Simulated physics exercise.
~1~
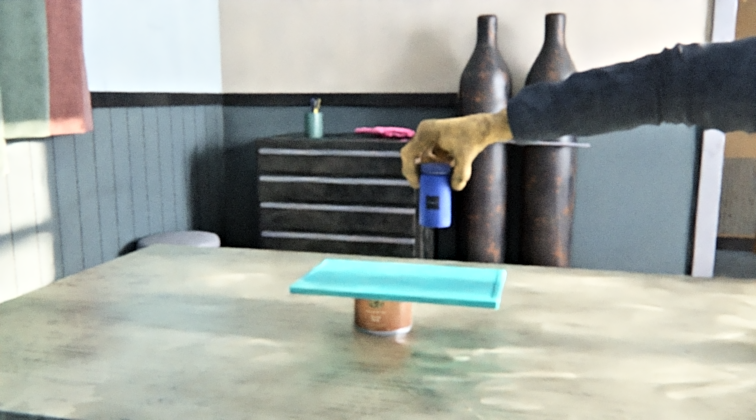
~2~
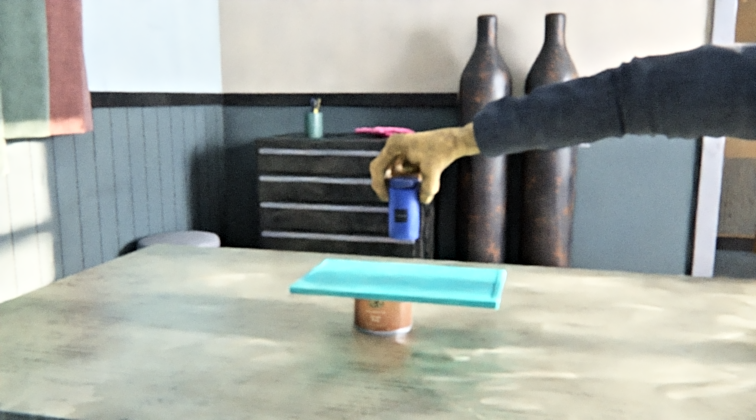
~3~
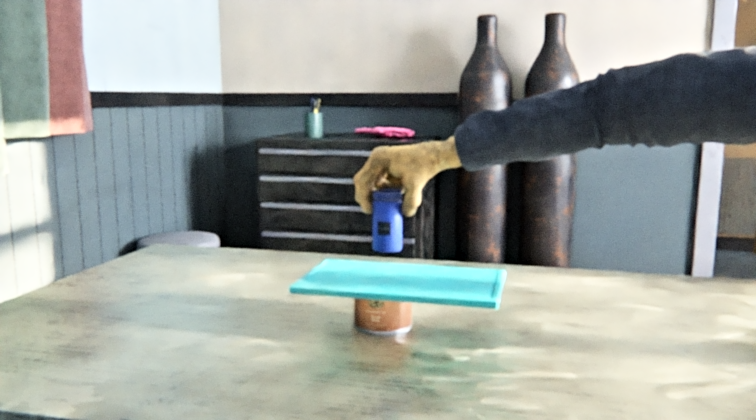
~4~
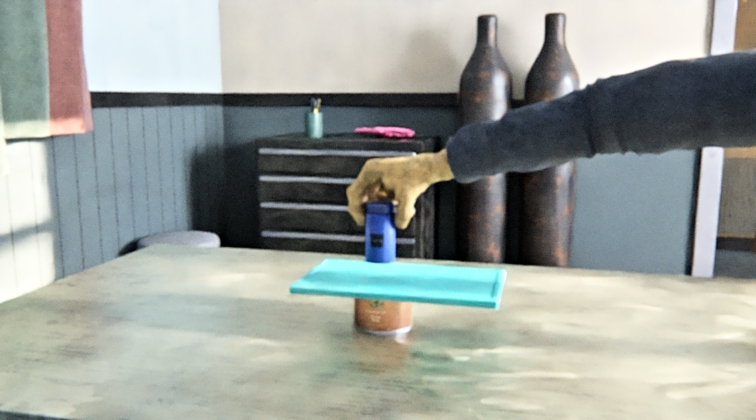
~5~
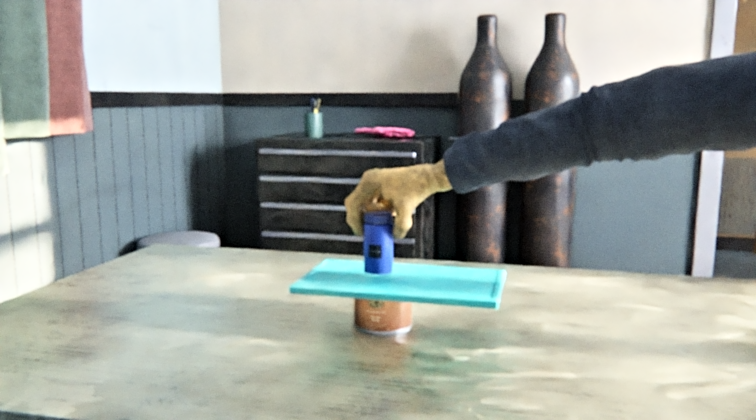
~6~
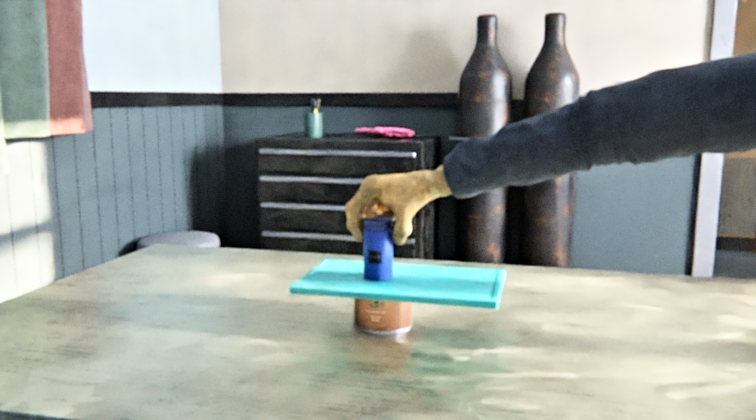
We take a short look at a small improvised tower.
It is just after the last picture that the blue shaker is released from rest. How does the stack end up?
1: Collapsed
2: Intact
The answer is 2.
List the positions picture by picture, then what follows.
In the first picture, coming down; blue shaker (435, 194); turquoise lid (402, 281).
In the second picture, coming down; blue shaker (404, 207); turquoise lid (402, 281).
In the third picture, coming down; blue shaker (388, 220); turquoise lid (402, 281).
In the fourth picture, coming down; blue shaker (380, 232); turquoise lid (402, 281).
In the fifth picture, coming down; blue shaker (378, 243); turquoise lid (402, 281).
In the sixth picture, set down, still held; blue shaker (378, 248); turquoise lid (402, 281).
Then, 0.80 s later than the last frame, all is still.
Then, 1.70 s later than the last frame, blue shaker resting near (378, 249).
When it is over, all 3 as before. End places, in pixels of the last picture, blue shaker near (378, 249). The stack keeps its balance.
